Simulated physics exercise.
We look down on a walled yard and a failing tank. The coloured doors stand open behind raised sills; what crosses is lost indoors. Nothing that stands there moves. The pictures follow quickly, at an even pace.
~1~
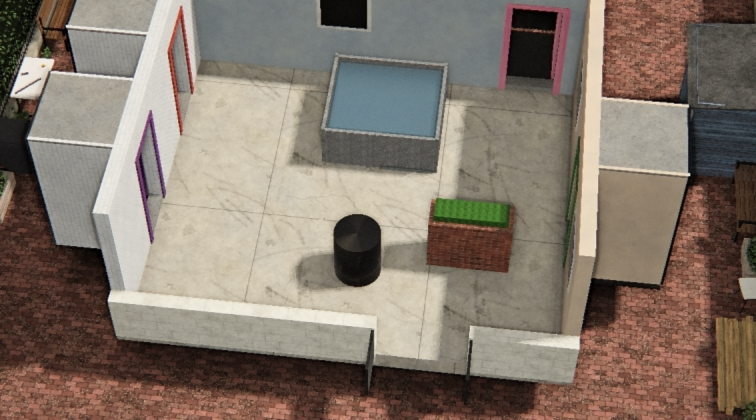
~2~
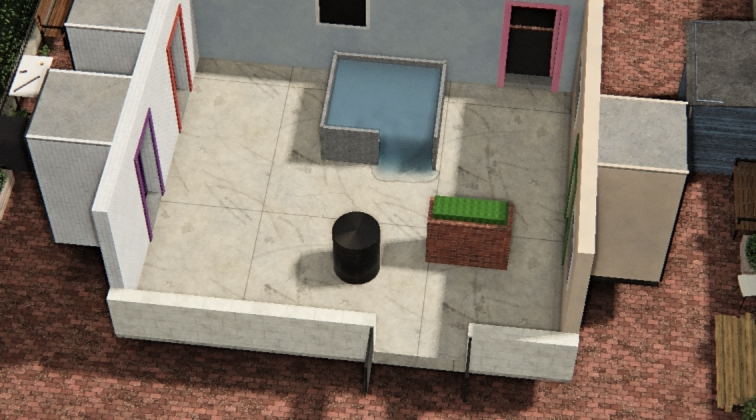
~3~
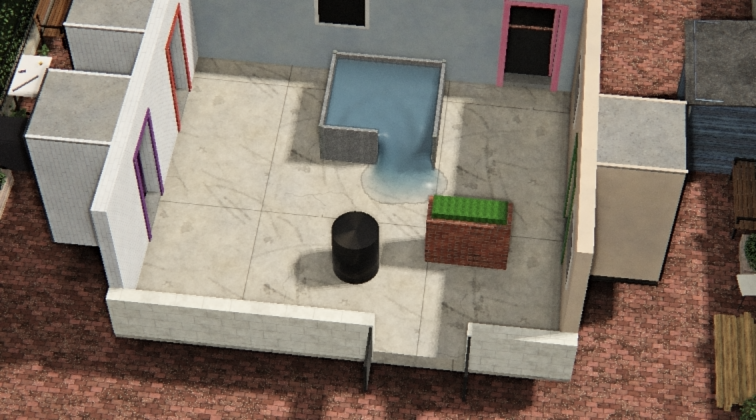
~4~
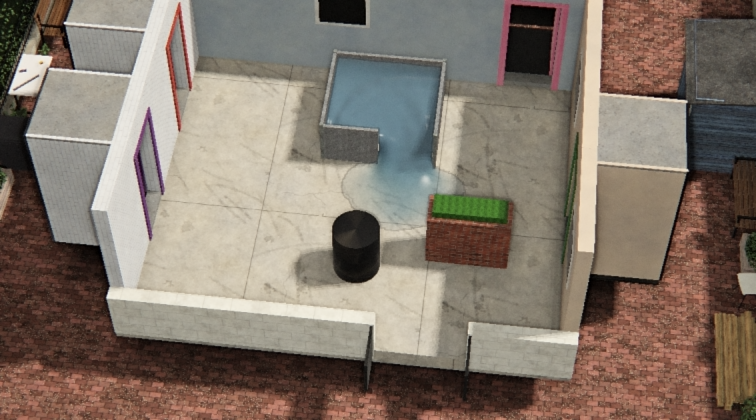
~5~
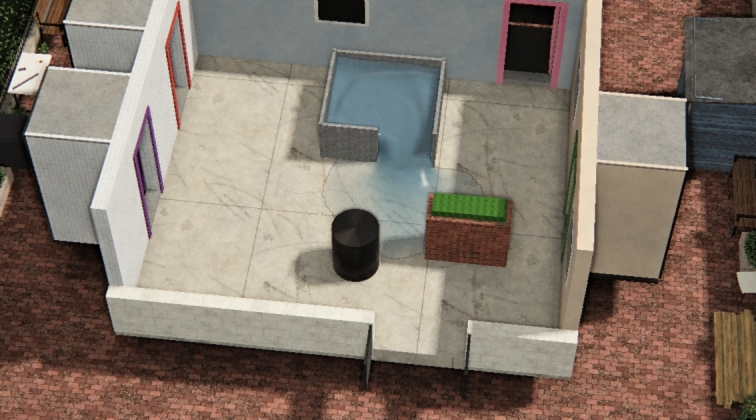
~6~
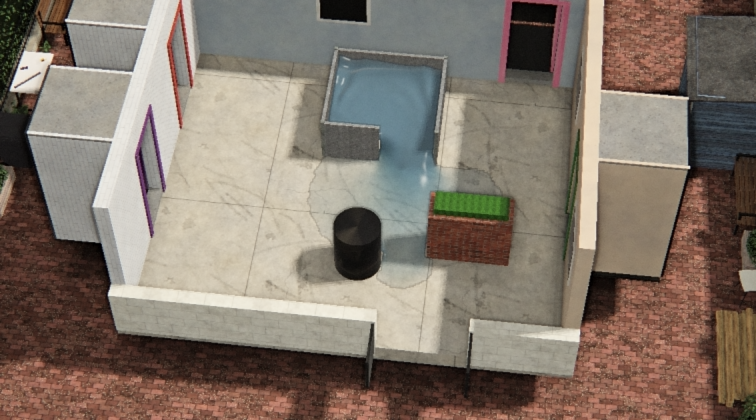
In a walled yard with coloured doorways, a raised tank of still water opened at its front, and water poured across the pale floor, spreading forward between a dark barrel and a brick planter.
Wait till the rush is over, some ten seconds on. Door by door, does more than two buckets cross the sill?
One by one: The purple door admits no more than that; the green door lets in a lot; the pink door admits no more than that; the red door admits no more than that.
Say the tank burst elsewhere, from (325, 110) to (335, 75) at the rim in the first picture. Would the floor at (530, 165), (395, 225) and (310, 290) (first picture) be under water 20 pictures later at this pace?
In that order: No water, free of water, dry.
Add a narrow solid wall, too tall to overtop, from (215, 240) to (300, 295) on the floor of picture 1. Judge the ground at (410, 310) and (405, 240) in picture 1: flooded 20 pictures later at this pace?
As listed: Flooded, awash.
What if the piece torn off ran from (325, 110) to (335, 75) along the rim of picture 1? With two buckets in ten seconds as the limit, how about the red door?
One by one: The red door floods.
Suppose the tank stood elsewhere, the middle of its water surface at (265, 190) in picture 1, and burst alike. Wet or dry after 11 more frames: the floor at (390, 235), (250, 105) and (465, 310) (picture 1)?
As listed: Clear, clear, under water.
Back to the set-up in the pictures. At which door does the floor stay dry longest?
The red door.
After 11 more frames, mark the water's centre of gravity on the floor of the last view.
Near (392, 174).
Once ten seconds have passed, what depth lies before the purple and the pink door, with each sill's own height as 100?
Near 20 and 40 in a hundred.
A moment on, water covers 25 % of the floor; the purple door not reached, the green door wet at the sill, nothing in, the pink door not reached, the red door not reached.
Next, water covers 40 % of the floor; the purple door not reached, the green door far over two buckets in, the pink door not reached, the red door not reached.
Then, water covers 55 % of the floor; the purple door wet at the sill, nothing in, the green door far over two buckets in, the pink door not reached, the red door not reached.
Later, water covers 70 % of the floor; the purple door wet at the sill, nothing in, the green door far over two buckets in, the pink door wet at the sill, nothing in, the red door not reached.
In the end, water covers 100 % of the floor; the purple door wet at the sill, nothing in, the green door far over two buckets in, the pink door wet at the sill, nothing in, the red door wet at the sill, nothing in.
